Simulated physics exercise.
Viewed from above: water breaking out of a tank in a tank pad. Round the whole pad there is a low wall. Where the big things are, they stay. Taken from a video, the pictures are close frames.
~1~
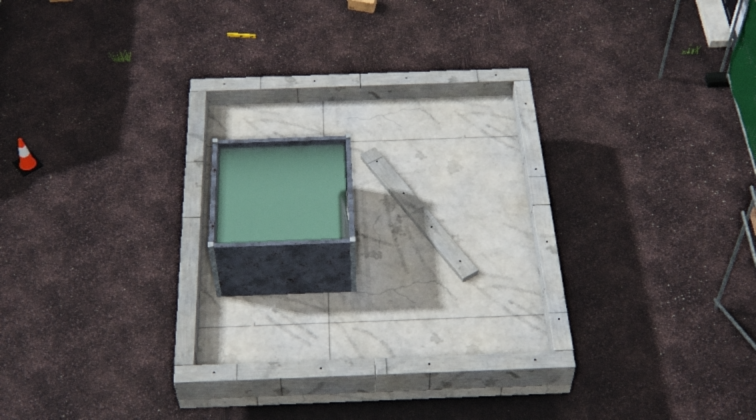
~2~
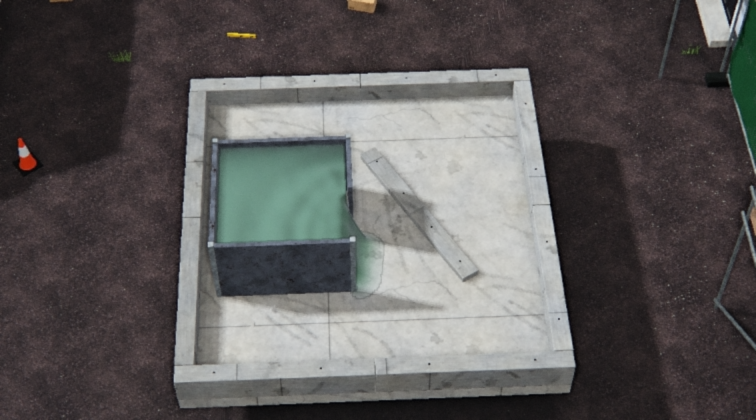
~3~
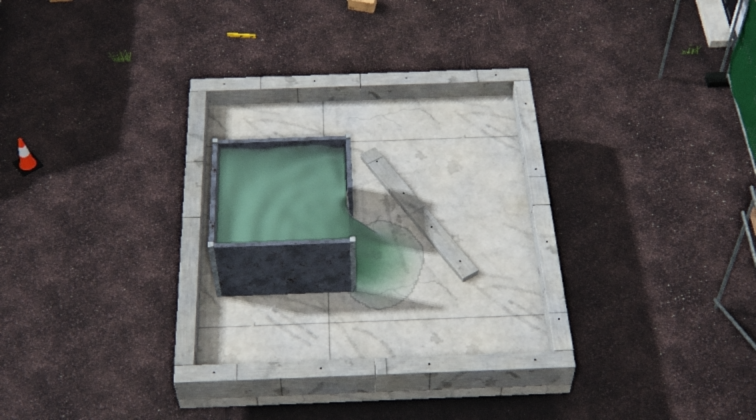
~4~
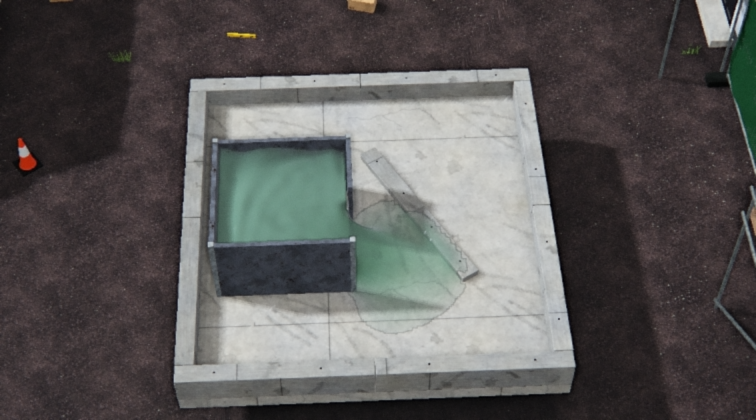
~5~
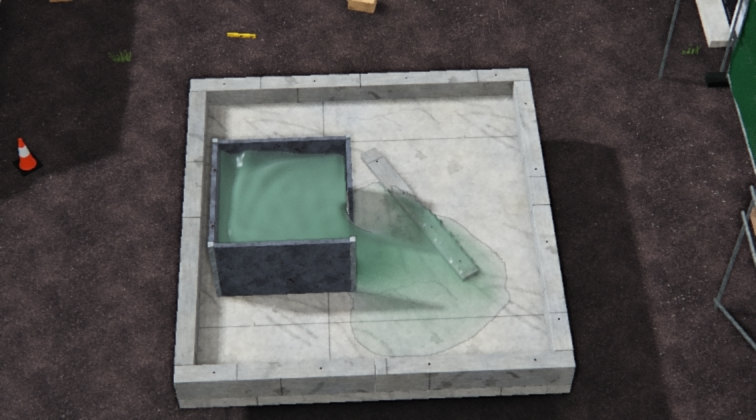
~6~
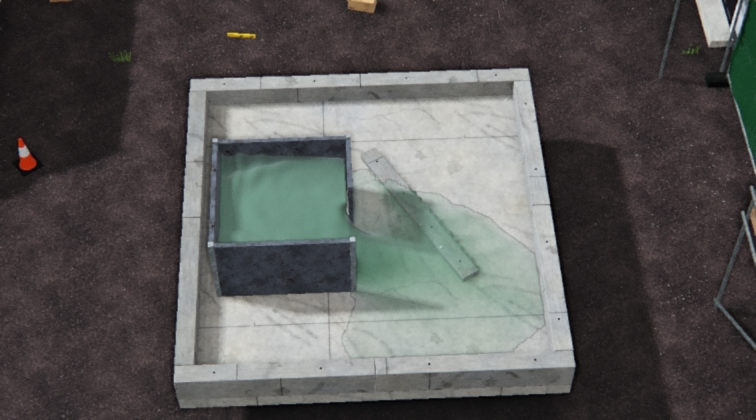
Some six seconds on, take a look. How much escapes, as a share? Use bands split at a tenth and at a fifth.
Under a tenth.
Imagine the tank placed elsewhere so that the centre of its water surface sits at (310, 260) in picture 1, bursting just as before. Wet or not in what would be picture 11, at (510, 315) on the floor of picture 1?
I'd expect that spot to be submerged.
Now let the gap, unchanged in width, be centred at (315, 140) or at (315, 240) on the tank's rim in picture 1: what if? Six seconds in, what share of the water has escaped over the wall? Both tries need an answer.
Around 10 per cent in the first try, around 14 per cent in the second.
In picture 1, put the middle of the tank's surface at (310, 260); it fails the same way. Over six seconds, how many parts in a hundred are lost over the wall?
Estimated share: Around 14 %.
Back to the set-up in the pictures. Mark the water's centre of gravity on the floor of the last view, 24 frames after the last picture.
It is near (389, 242).
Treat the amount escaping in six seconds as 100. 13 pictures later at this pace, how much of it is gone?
Log: Around 85 %, estimated.
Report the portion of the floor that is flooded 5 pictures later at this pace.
Estimated share: Around 50 %.
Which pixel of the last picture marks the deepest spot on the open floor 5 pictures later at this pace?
Around (550, 363).
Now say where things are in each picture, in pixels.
In the first picture, the water tank at (282, 194) is whole and still.
In the second picture, the front is at (362, 293), out from the gap at (350, 246).
In the third picture, the front is at (414, 246), out from the gap at (350, 248).
In the fourth picture, water pours out at (350, 249) and has run to (459, 286).
In the fifth picture, the front is at (503, 300), out from the gap at (350, 249).
In the sixth picture, the front is at (544, 318), out from the gap at (350, 249).
A moment on, water covers 40 % of the floor; the low wall has let 0 % over.
Next, water covers 45 % of the floor; the low wall has let 1 % over.
Then, water covers 55 % of the floor; the low wall has let 5 % over.
Later, water covers 75 % of the floor; the low wall has let 6 % over.
In the end, water covers 80 % of the floor; the low wall has let 6 % over.
